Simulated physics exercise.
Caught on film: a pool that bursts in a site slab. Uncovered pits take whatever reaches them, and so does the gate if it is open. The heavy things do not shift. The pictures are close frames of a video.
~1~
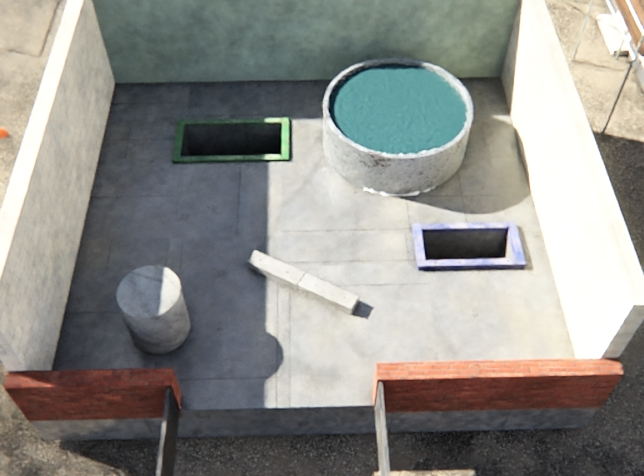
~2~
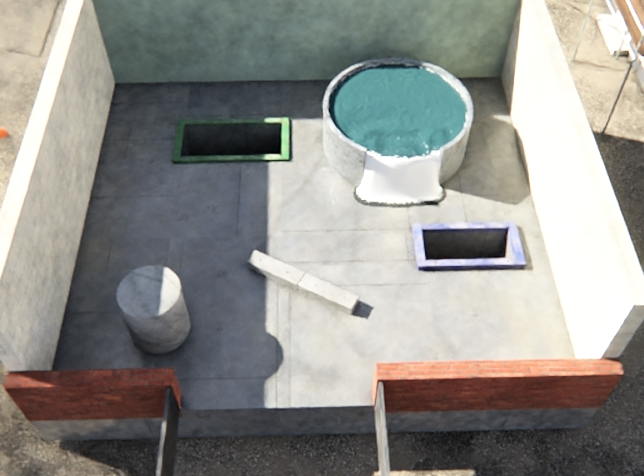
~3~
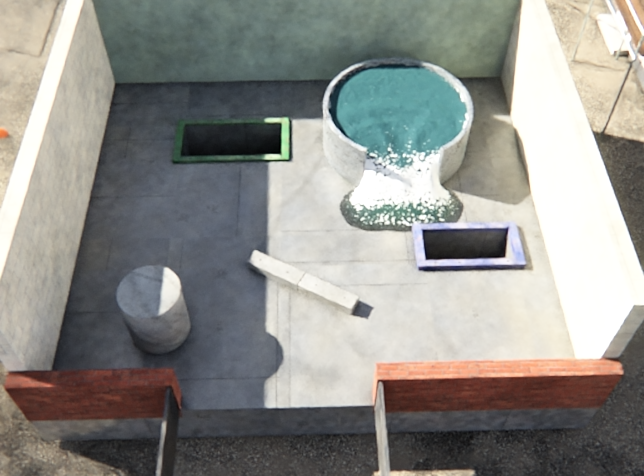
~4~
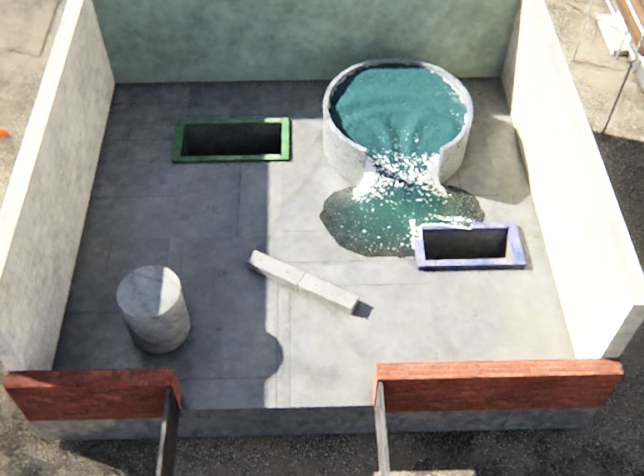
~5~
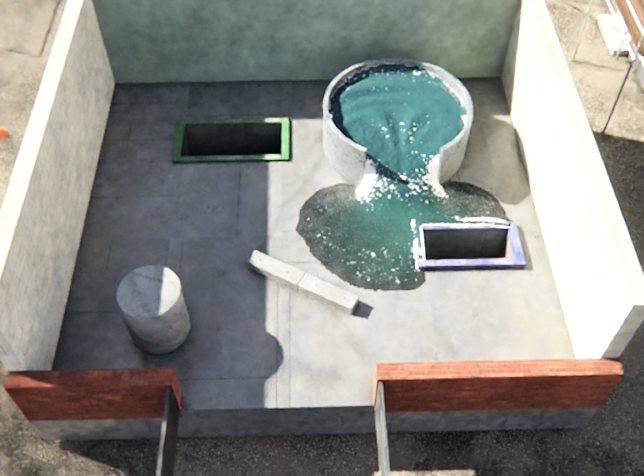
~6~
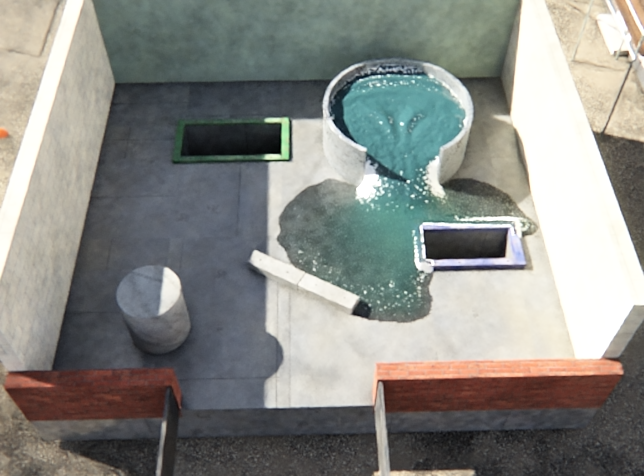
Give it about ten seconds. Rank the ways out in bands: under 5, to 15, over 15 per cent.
In the end: The gate takes over 15 %; the green pit takes under 5 %; the blue pit takes over 15 %.
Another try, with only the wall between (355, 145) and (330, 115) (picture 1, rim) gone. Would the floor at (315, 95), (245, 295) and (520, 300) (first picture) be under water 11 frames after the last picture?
As listed: Free of water, awash, dry.
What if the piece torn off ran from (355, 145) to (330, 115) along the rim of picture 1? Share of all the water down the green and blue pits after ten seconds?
Per cent: Green 6, blue 0.
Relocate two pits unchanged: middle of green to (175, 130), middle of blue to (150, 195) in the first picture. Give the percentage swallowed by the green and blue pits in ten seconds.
Roughly, in per cent: Green 0, blue 0.
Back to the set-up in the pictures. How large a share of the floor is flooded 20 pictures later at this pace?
About 55 per cent.
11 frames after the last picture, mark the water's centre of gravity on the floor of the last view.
Around (390, 194).
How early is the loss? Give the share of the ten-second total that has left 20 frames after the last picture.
Roughly 65 per cent.
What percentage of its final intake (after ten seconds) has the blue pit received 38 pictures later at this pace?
Near 95 in a hundred.
A moment on, water covers 25 % of the floor; the gate 0 %, the green pit 0 %, the blue pit 8 %.
Next, water covers 40 % of the floor; the gate 3 %, the green pit 0 %, the blue pit 14 %.
Then, water covers 55 % of the floor; the gate 9 %, the green pit 0 %, the blue pit 18 %.
Later, water covers 70 % of the floor; the gate 14 %, the green pit 0 %, the blue pit 22 %.
In the end, water covers 90 % of the floor; the gate 19 %, the green pit 0 %, the blue pit 23 %.
